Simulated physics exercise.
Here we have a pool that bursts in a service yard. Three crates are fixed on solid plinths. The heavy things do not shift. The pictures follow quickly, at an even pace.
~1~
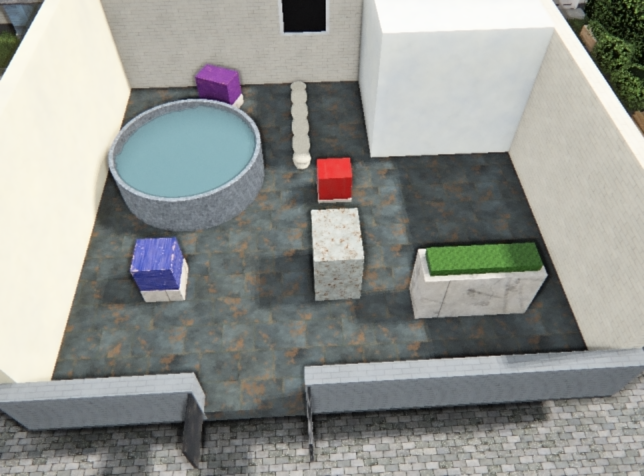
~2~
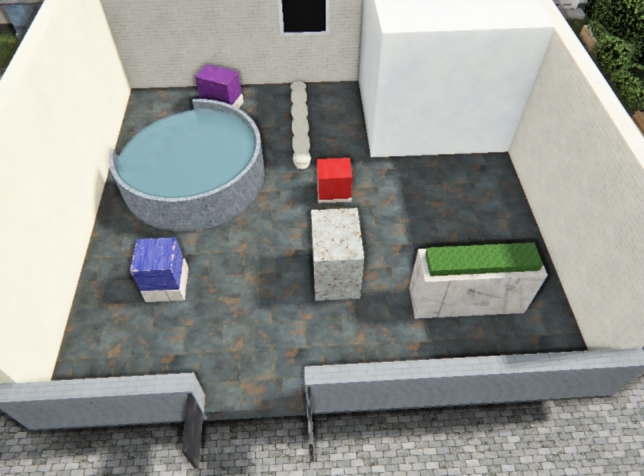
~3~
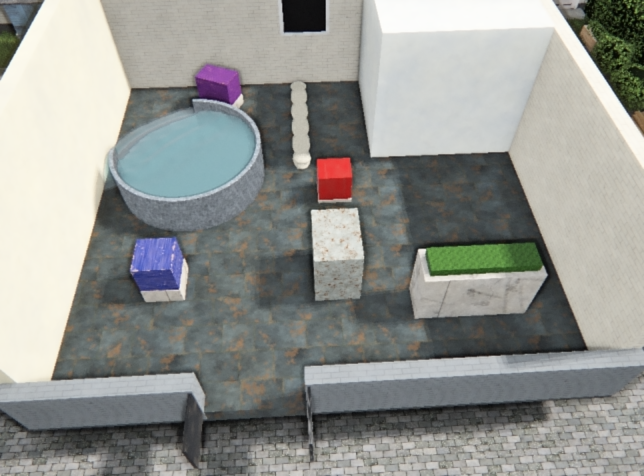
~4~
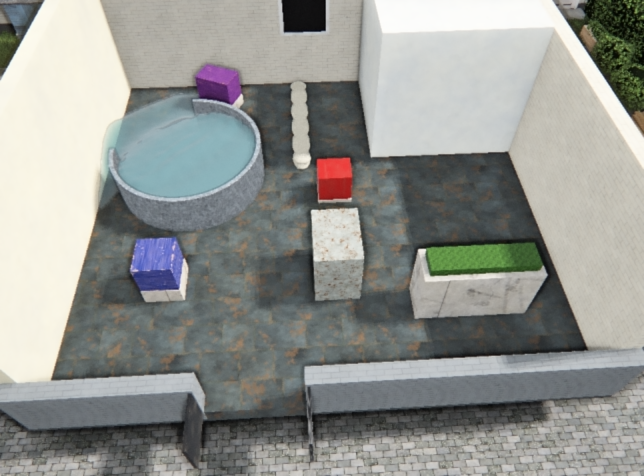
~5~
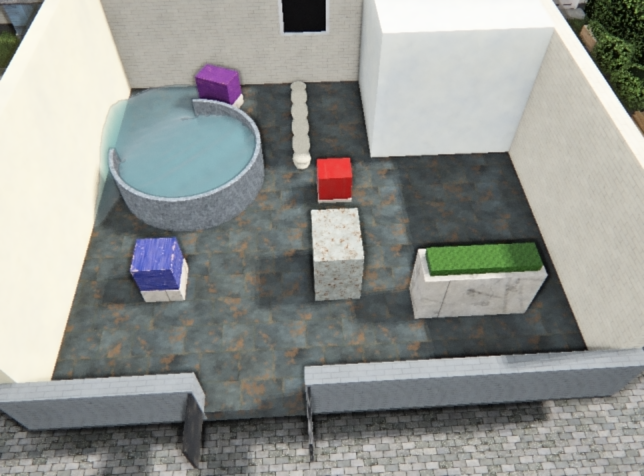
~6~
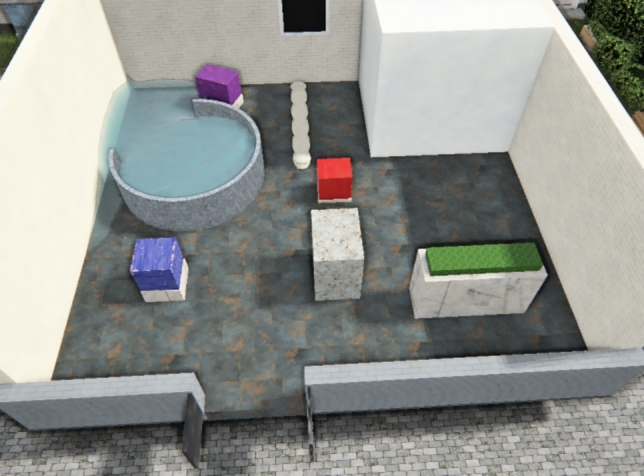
To begin with, a round grey tank of still water stands in a walled yard among purple, blue, red and green-topped blocks. A gap opens in the tank's far-left rim, then water pours out behind it, spreading along the cream left wall and into the back corner, while the blocks stay put.
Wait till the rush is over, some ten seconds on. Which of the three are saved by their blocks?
The purple crate is wetted; the red crate is wetted; the blue crate escapes dry.
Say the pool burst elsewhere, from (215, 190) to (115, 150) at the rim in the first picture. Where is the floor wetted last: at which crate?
That is the red one.
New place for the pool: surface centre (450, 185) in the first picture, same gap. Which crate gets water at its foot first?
First comes the red crate.
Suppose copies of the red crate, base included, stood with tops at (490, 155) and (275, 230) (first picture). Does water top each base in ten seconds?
One after the other: Escapes it, is topped.
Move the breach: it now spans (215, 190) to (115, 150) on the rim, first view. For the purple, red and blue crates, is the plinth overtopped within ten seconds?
One by one: Purple escapes it, red is wetted, blue is topped.
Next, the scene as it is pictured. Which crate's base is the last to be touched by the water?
That is the one in red.
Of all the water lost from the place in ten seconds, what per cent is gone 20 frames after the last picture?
Near 0 in a hundred.
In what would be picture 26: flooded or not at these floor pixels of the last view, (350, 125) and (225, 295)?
In that order: Awash, free of water.
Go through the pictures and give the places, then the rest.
In the first picture, still water in the round tank at (186, 149).
In the second picture, water pours out on the round tank's far side and has run to a hidden place.
In the third picture, the front is at a hidden place, out from the gap on the round tank's far side.
In the fourth picture, water pours out on the round tank's far side and has run to (100, 206).
In the fifth picture, water pours out on the round tank's far side and has run to (95, 224).
In the sixth picture, water pours out on the round tank's far side and has run to (88, 249).
A moment on, water covers 20 % of the floor; the purple crate water round its plinth, the red crate not reached, the blue crate not reached.
Next, water covers 25 % of the floor; the purple crate water round its plinth, the red crate not reached, the blue crate water round its plinth.
Then, water covers 45 % of the floor; the purple crate water round its plinth, the red crate water round its plinth, the blue crate water round its plinth.
Later, water covers 70 % of the floor; the purple crate water round its plinth, the red crate water round its plinth, the blue crate water round its plinth.
In the end, water covers 90 % of the floor; the purple crate was topped, the red crate was topped, the blue crate stayed above the water.
